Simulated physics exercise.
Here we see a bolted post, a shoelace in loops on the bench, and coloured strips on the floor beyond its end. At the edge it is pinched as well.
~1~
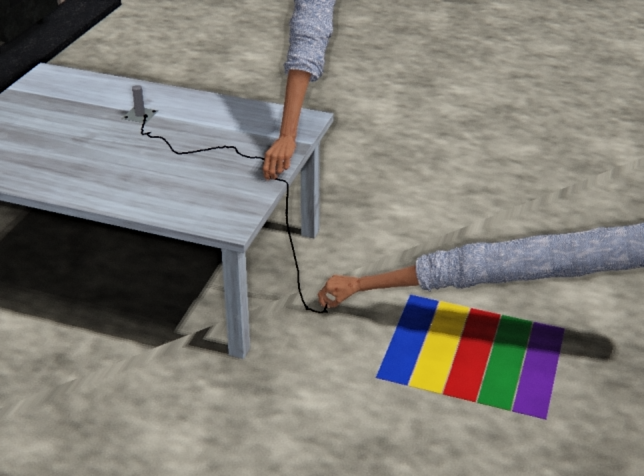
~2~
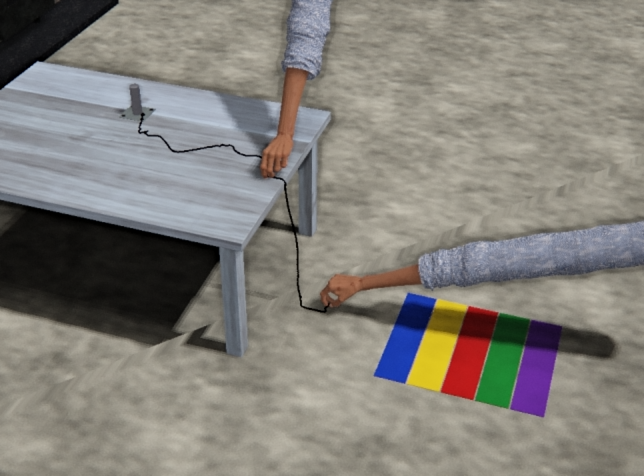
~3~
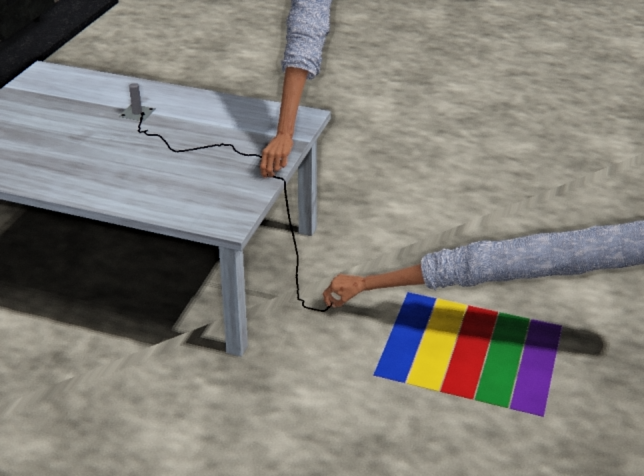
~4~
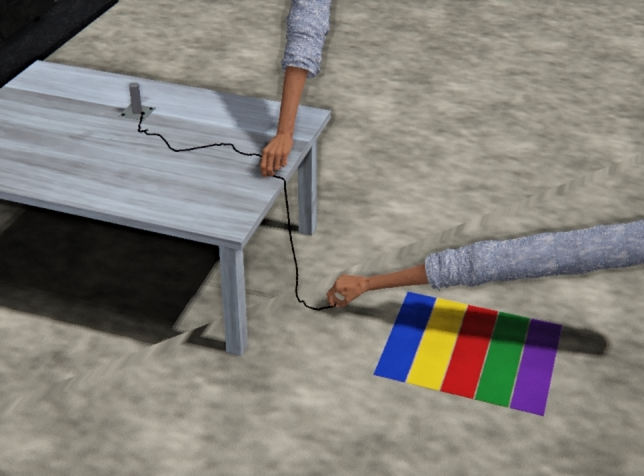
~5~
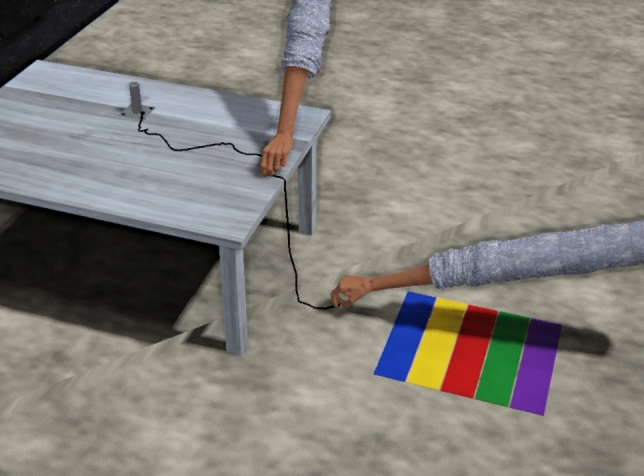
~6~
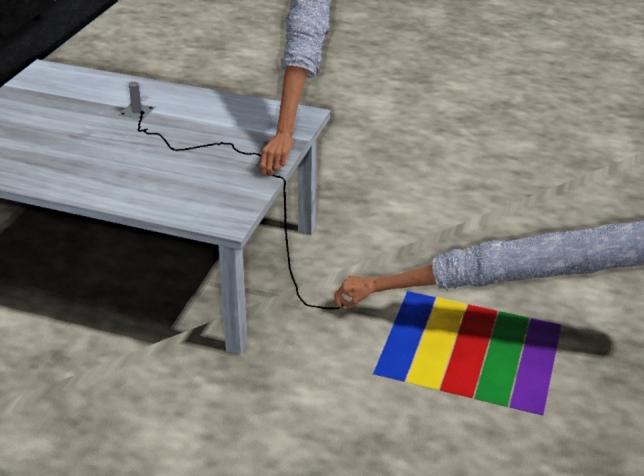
A hand near the floor drew the end of a dark lace slightly right, toward the coloured strips, while another hand pinched it at the bench's edge and the loose bends on top barely changed.
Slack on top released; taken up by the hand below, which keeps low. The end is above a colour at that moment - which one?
The green one.
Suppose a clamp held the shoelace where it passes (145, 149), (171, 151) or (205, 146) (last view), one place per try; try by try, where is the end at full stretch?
Pixel places, try by try: (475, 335), (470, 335), (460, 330).
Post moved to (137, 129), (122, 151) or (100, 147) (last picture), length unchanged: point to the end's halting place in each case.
Going through the tries, you get (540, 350), then (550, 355), then (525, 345).
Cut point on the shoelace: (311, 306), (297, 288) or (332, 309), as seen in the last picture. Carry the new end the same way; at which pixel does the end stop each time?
In order, it comes to rest around (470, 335), (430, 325) and (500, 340).
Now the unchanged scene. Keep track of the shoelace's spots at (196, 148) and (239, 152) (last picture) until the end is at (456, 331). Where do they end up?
First: (239, 151). Second: (285, 169).
A little later, end near (456, 331); over yellow.
Next, end near (493, 339); over green.
When it is tight, end near (514, 344); over green. It halts on the green strip.
